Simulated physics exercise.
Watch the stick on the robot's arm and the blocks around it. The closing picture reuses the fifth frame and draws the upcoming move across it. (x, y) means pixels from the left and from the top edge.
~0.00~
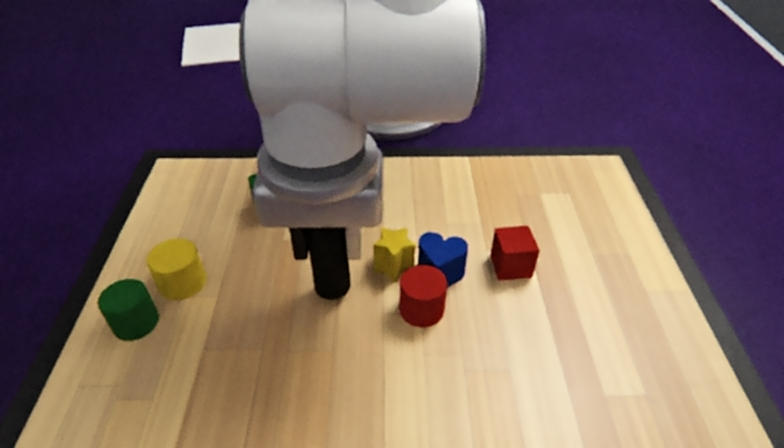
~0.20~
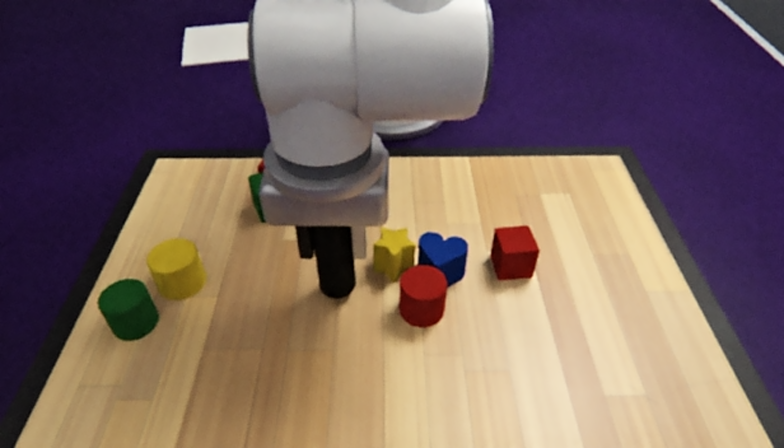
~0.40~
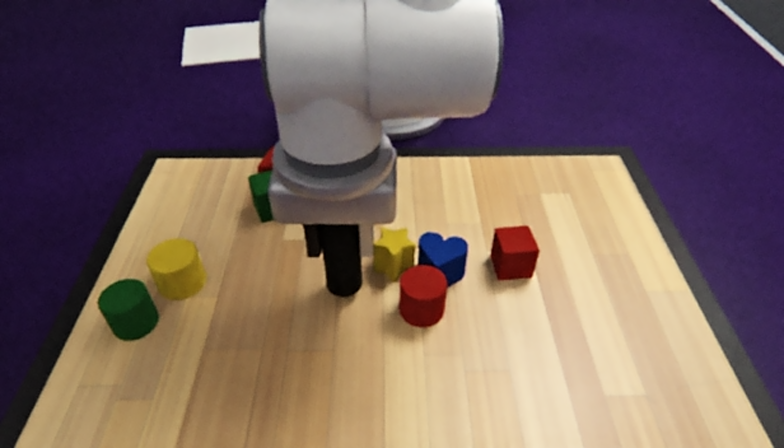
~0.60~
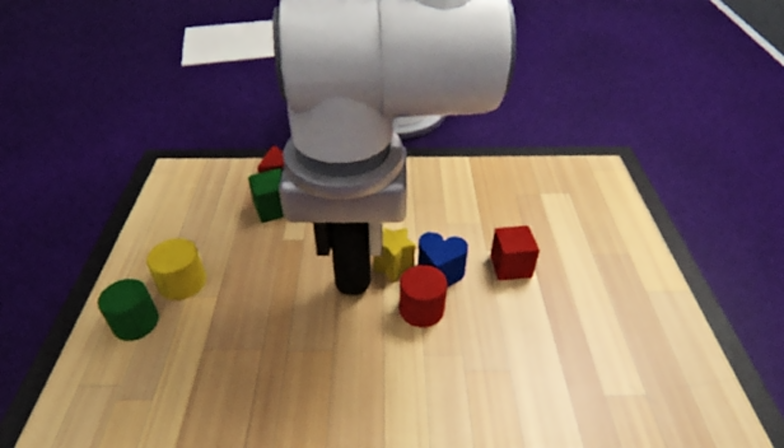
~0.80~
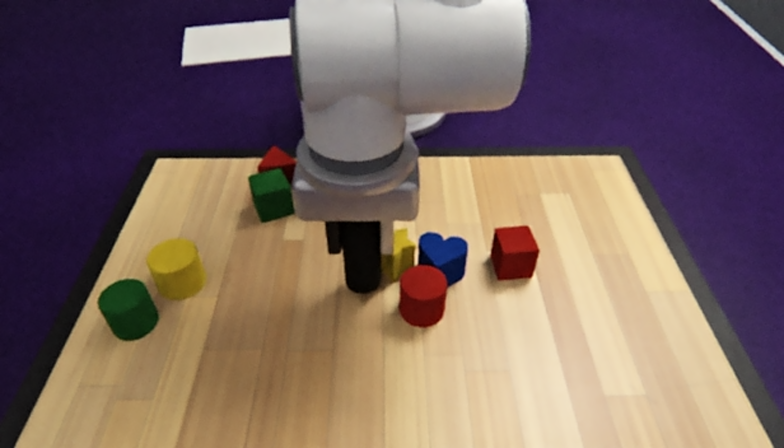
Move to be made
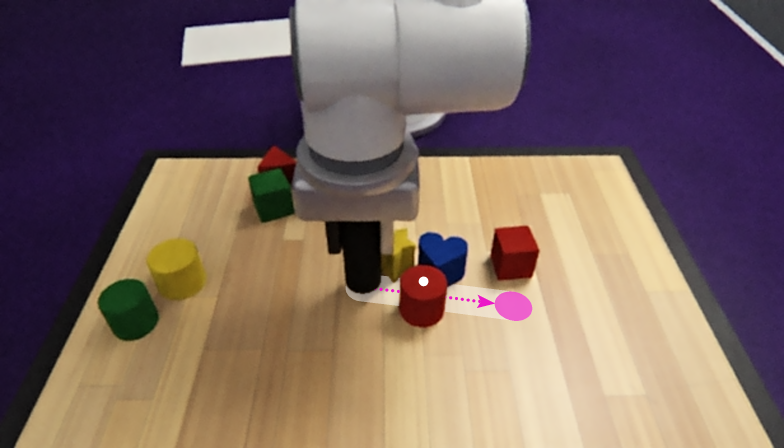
A white robot arm holding a short black stick reaches over a pale wooden board with a dark edge, set on purple and seen from above by a still camera. Green and yellow cylinders sit at left, green and red blocks behind, and a yellow star, blue heart, red cylinder and red cube toward the right. The arm slides slowly right, nearing the star, while the blocks stay still.
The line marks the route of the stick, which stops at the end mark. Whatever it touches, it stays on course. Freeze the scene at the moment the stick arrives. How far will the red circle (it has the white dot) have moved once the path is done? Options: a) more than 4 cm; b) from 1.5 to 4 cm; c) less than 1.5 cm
Correct choice: A.
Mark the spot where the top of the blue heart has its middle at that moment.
Put as a pixel place, it's (462, 244).
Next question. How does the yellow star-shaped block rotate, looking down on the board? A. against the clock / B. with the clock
The one that fits is A, against the clock.
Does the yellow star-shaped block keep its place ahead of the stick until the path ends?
I believe not.
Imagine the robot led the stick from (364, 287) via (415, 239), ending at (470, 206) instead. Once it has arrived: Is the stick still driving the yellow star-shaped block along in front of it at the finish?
The answer is yes.
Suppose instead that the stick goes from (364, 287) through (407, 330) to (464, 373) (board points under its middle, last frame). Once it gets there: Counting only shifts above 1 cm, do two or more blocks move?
No, that is not how it ends up.
The drawn path runs straight from (364, 287) to (513, 306); the dot is on the red circle.
On the path given first. One third of the way, stick at (414, 286); yellow star-shaped block at (401, 239), turned 40° anticlockwise; red circle at (445, 290).
Two thirds of the way, stick at (463, 292); yellow star-shaped block at (401, 239), turned 40° anticlockwise; red circle at (477, 305); blue heart at (462, 244), turned 55° anticlockwise.
At the end, stick at (515, 299); yellow star-shaped block at (401, 239), turned 40° anticlockwise; red circle at (482, 308); blue heart at (462, 244), turned 55° anticlockwise; red four-sided block not moved.
